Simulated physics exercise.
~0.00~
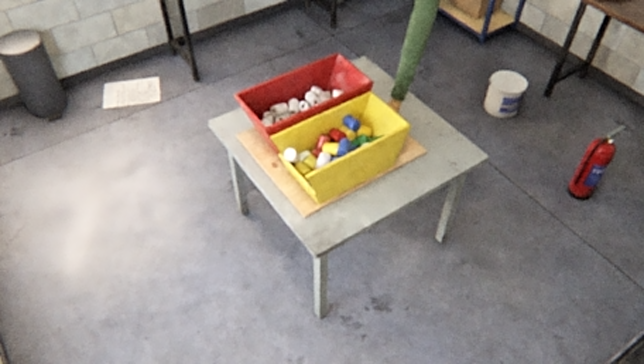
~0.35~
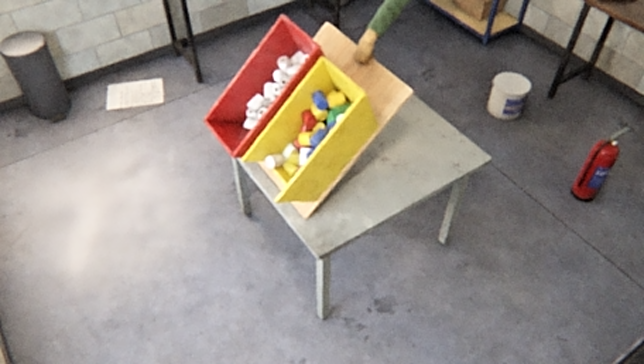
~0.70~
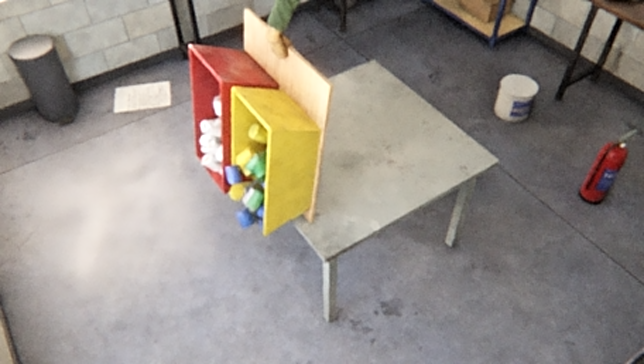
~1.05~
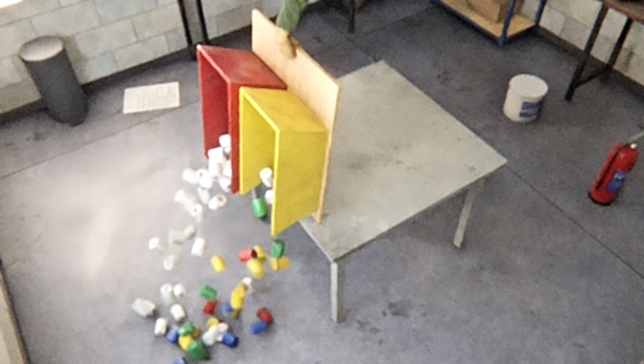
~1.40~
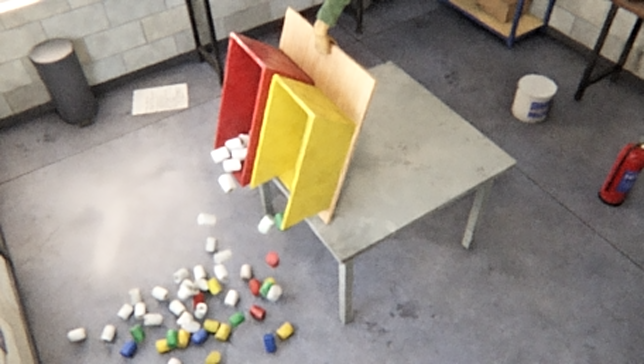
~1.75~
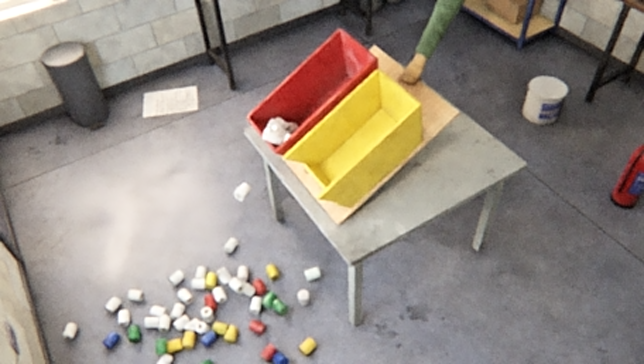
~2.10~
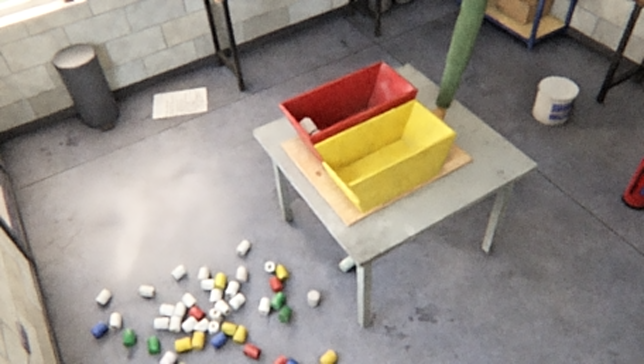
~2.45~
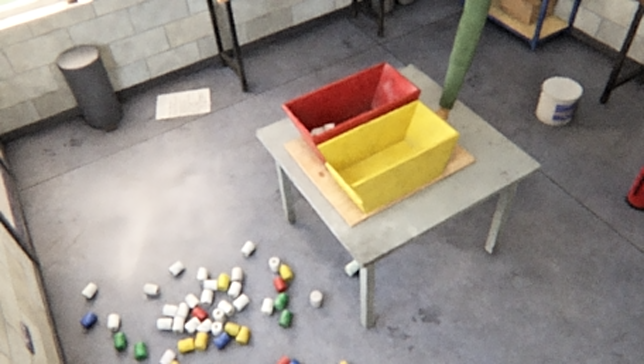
A hand tipping a board with red and yellow totes, spilling white and coloured pieces across the floor, then lowering it flat.
